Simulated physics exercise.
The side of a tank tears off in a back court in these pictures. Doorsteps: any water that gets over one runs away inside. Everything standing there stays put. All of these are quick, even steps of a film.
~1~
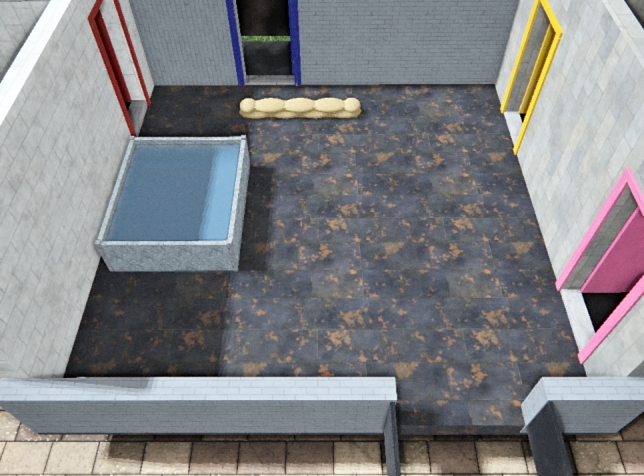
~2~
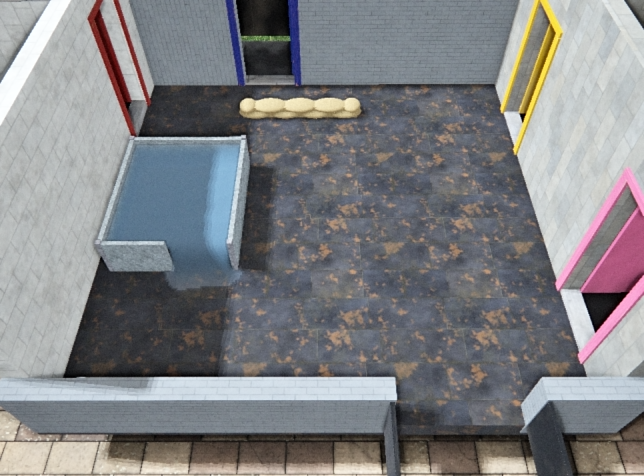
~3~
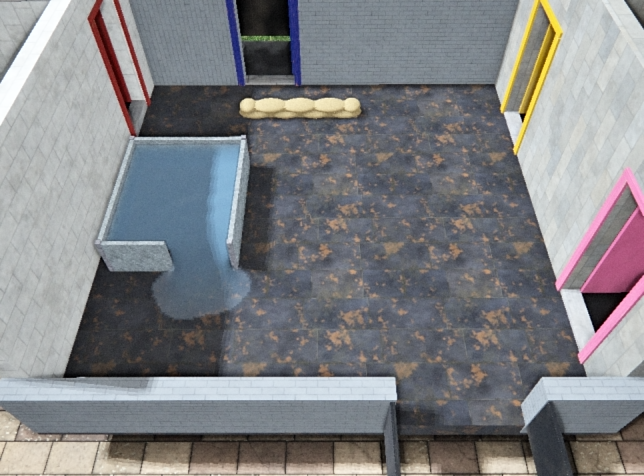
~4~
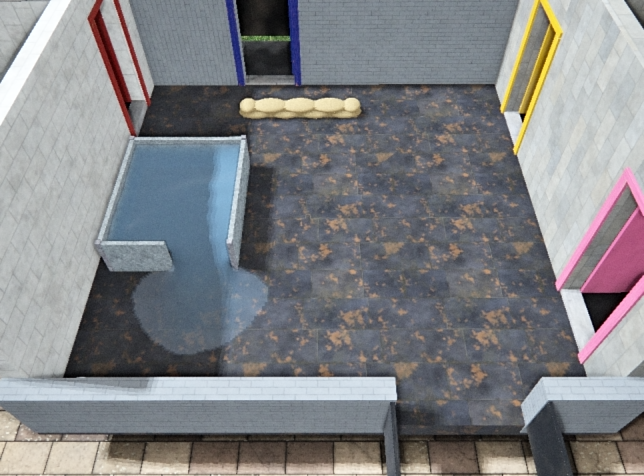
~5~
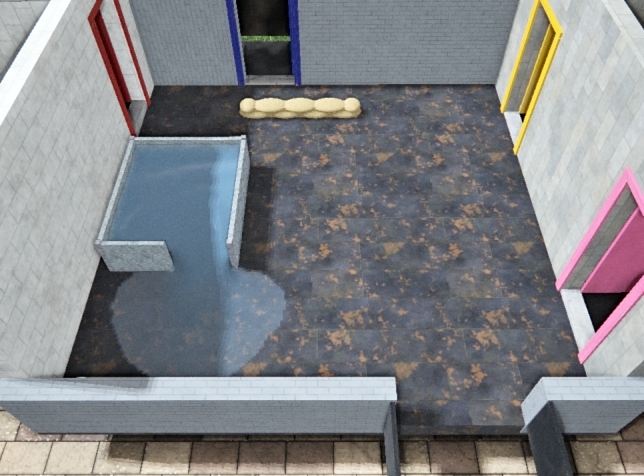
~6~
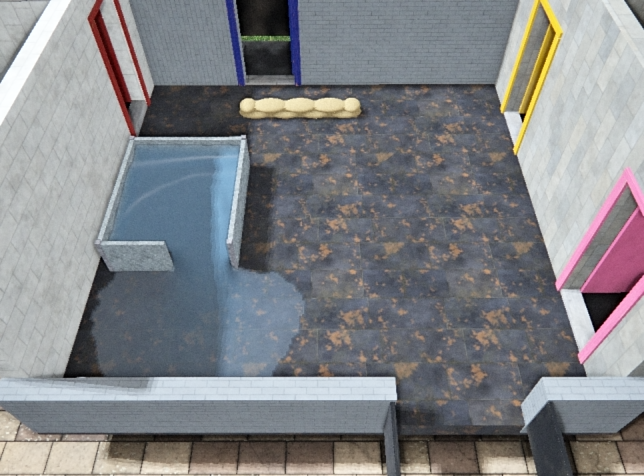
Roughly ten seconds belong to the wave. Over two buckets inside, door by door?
In order: Yellow door: No more than two buckets. Red door: No more than two buckets. Pink door: More than two buckets. Blue door: No more than two buckets.
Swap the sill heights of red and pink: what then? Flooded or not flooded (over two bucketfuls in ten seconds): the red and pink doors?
One at a time: Red admits less, and pink admits less.
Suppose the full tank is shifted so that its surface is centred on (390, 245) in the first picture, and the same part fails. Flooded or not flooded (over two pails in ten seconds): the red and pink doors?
One by one: Red door keeps below it; pink door holds.
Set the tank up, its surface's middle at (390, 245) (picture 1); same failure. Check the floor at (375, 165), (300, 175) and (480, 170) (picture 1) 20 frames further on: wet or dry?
As listed: Untouched, untouched, untouched.
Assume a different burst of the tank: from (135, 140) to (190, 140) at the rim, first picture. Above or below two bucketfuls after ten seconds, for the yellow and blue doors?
In that case the yellow door overshoots, while the blue door overshoots.
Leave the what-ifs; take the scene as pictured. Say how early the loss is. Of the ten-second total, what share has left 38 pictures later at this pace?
Close to 50 out of every hundred.
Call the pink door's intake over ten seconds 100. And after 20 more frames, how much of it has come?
Estimate: Roughly 5 %.
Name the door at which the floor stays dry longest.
Result: The blue one.
A moment on, water covers 15 % of the floor; the yellow door not reached, the red door not reached, the pink door not reached, the blue door not reached.
Next, water covers 20 % of the floor; the yellow door not reached, the red door not reached, the pink door not reached, the blue door not reached.
Then, water covers 35 % of the floor; the yellow door not reached, the red door not reached, the pink door under two buckets in, the blue door not reached.
Later, water covers 50 % of the floor; the yellow door wet at the sill, nothing in, the red door wet at the sill, nothing in, the pink door over two buckets in, the blue door not reached.
In the end, water covers 75 % of the floor; the yellow door wet at the sill, nothing in, the red door wet at the sill, nothing in, the pink door far over two buckets in, the blue door wet at the sill, nothing in.
